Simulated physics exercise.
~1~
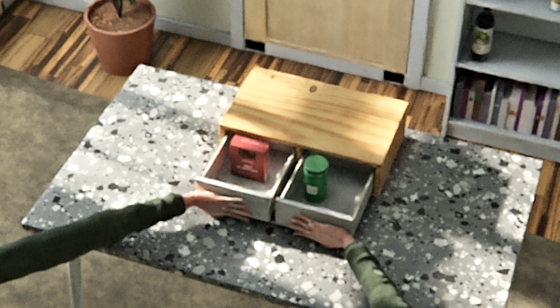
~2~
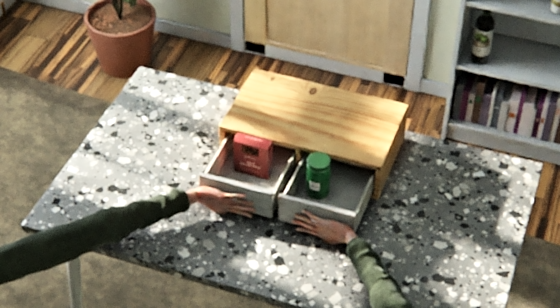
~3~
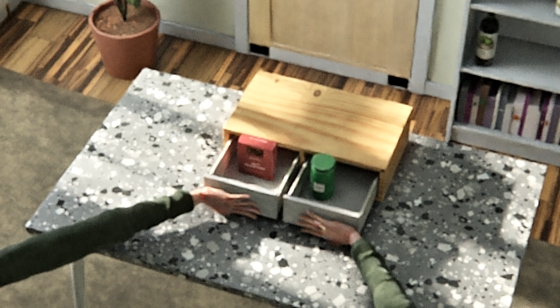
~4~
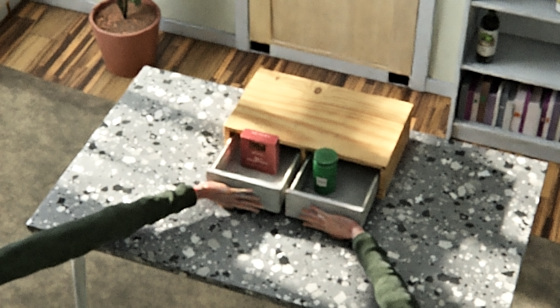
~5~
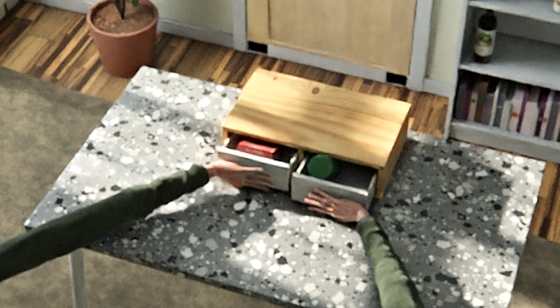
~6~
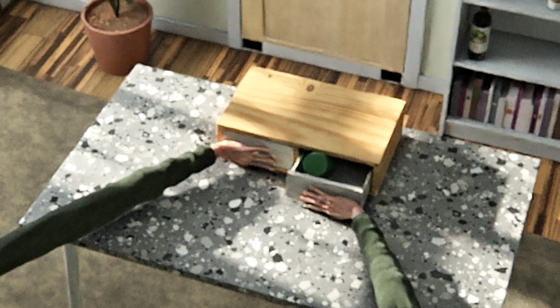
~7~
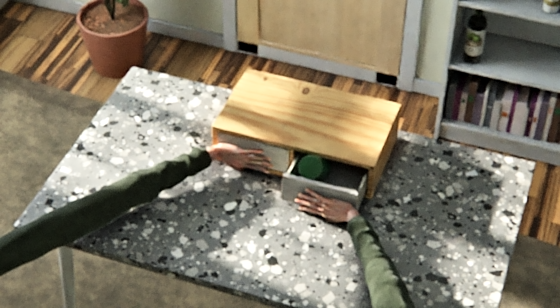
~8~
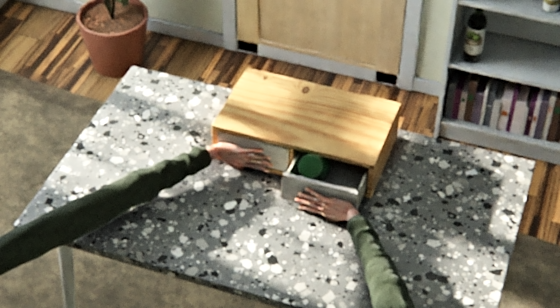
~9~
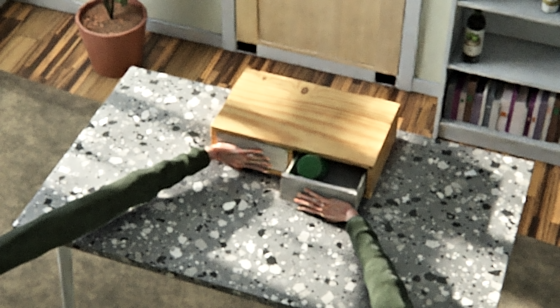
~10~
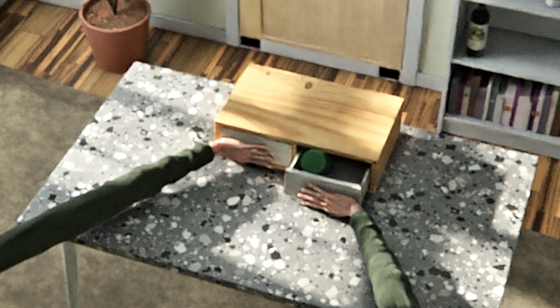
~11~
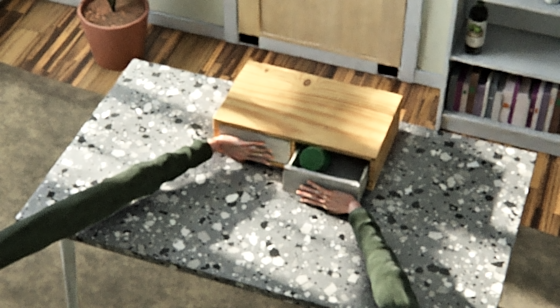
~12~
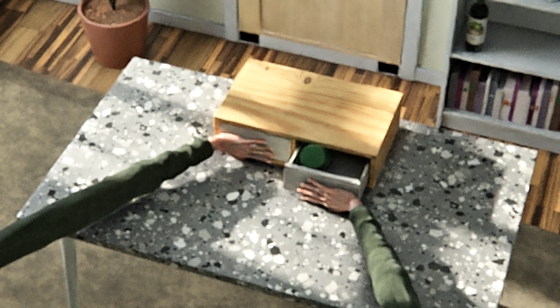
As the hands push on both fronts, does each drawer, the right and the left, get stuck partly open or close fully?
The right drawer gets stuck and stays partly open with the green jar leaning inside, while the left drawer closes fully.
